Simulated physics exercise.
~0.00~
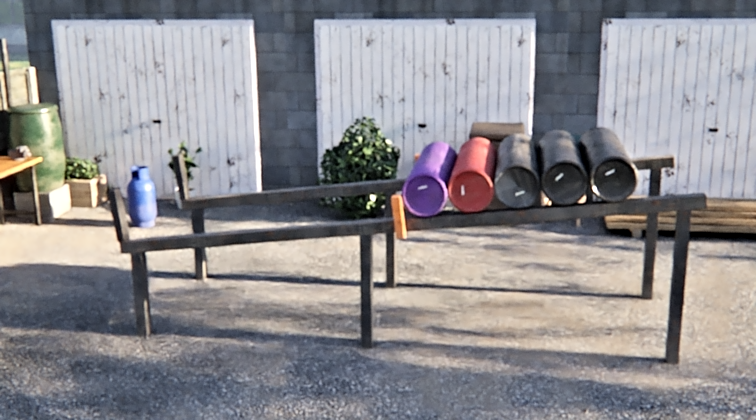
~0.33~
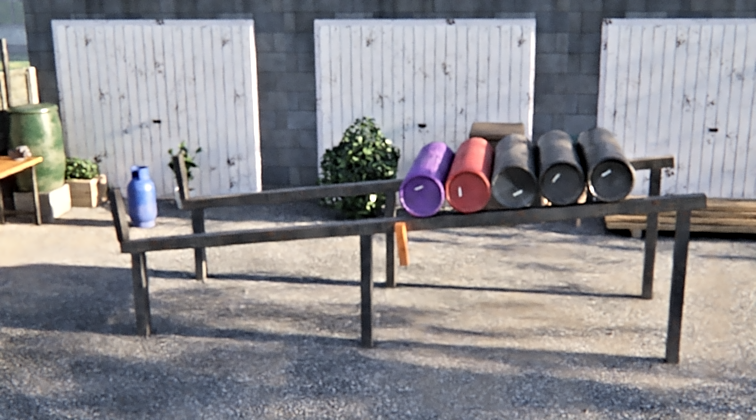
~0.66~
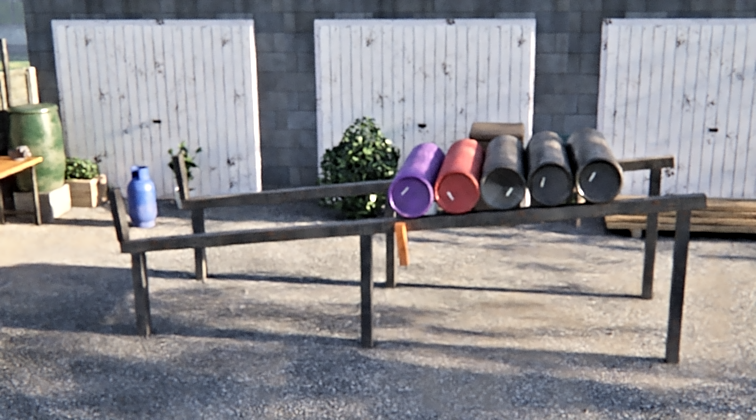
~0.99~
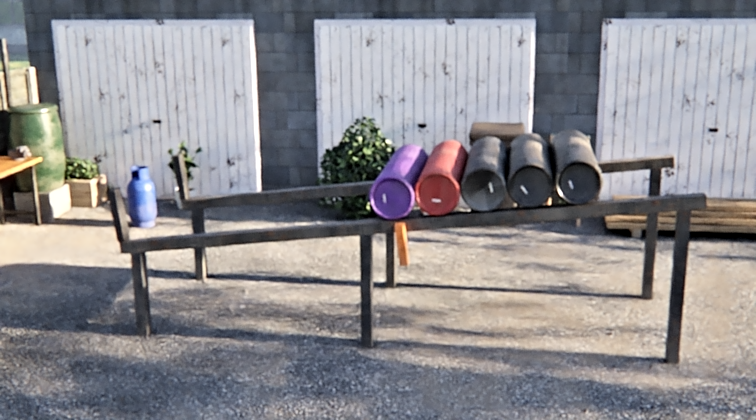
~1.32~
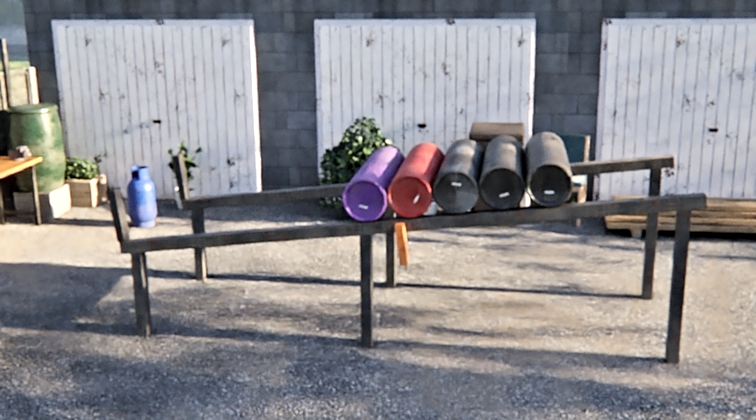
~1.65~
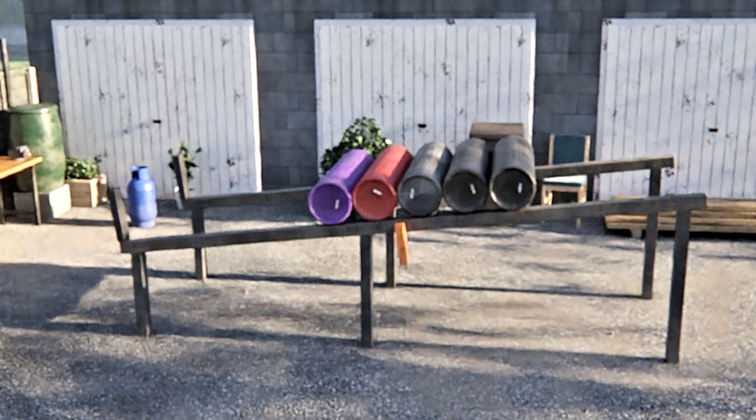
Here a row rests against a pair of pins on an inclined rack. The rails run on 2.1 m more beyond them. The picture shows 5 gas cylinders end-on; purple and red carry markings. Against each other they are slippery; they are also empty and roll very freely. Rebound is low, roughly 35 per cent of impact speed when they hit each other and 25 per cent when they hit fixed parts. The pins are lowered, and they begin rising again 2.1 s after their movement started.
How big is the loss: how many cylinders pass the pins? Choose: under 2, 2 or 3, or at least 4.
It is at least 4; here the count comes to 4.
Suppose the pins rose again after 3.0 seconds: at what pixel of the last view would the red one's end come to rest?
It would finish close to (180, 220) in the last picture.
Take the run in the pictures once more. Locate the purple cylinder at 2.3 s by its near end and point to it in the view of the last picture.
Roughly at (239, 211).
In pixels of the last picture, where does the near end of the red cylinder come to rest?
(181, 216), roughly.
By 2.0 s, purple is on the rails, 80 cm below the pins, rolling left; red is on the rails, 50 cm below the pins, rolling left; 3 through so far.
By 2.3 s, purple is on the rails, 115 cm below the pins, rolling left; red is on the rails, 85 cm below the pins, rolling left; 4 through so far.
Finally (3.3 s), purple is on the rails, 190 cm below the pins; red is on the rails, 160 cm below the pins; 4 through so far.
